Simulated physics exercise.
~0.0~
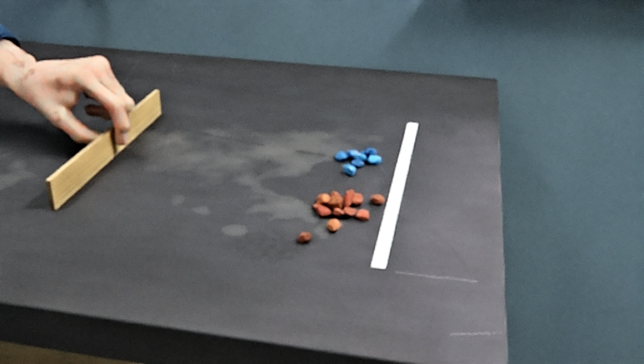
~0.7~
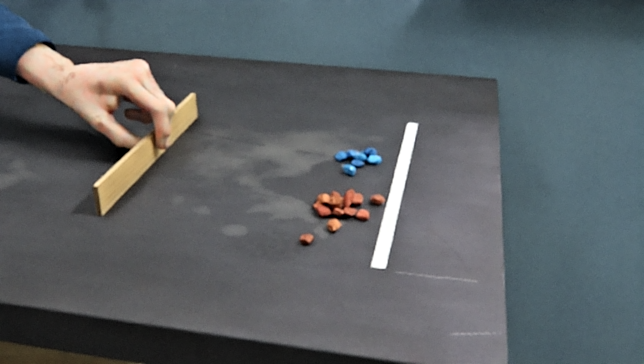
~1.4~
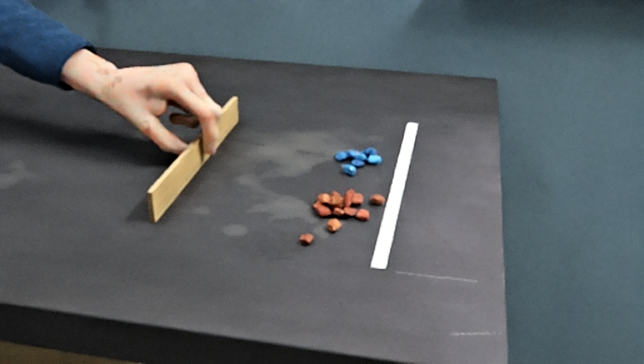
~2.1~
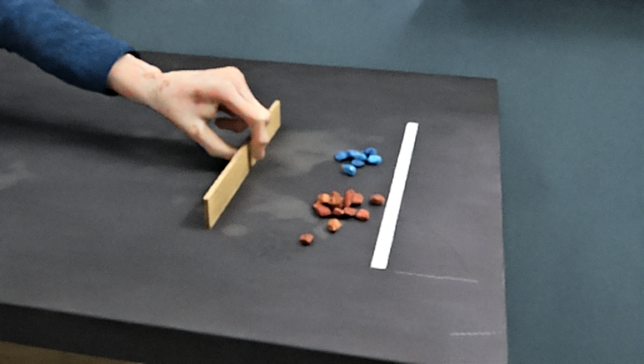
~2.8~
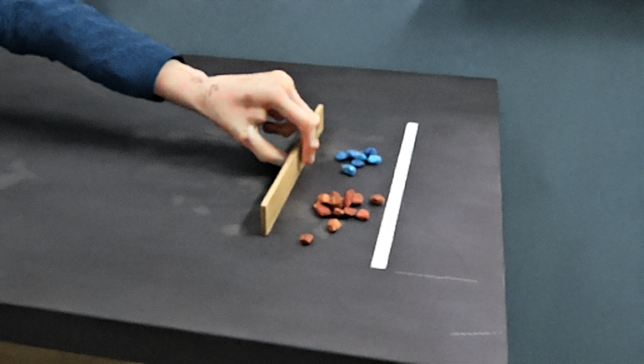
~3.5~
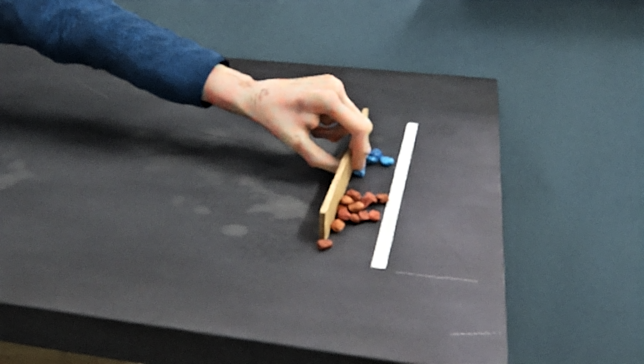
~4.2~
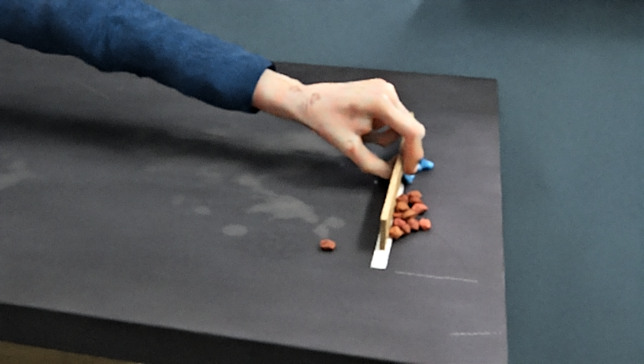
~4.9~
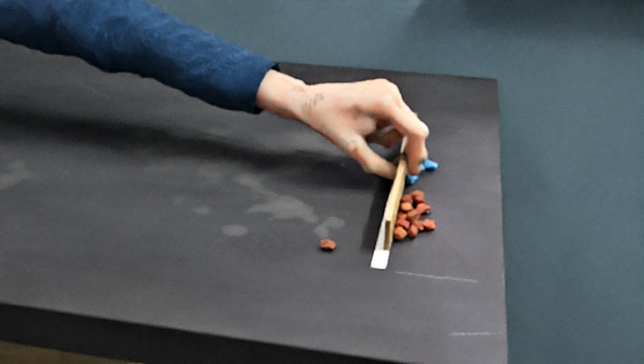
A hand sliding a wooden strip right across a dark table, pushing blue and reddish pieces past white tape, leaving one behind.
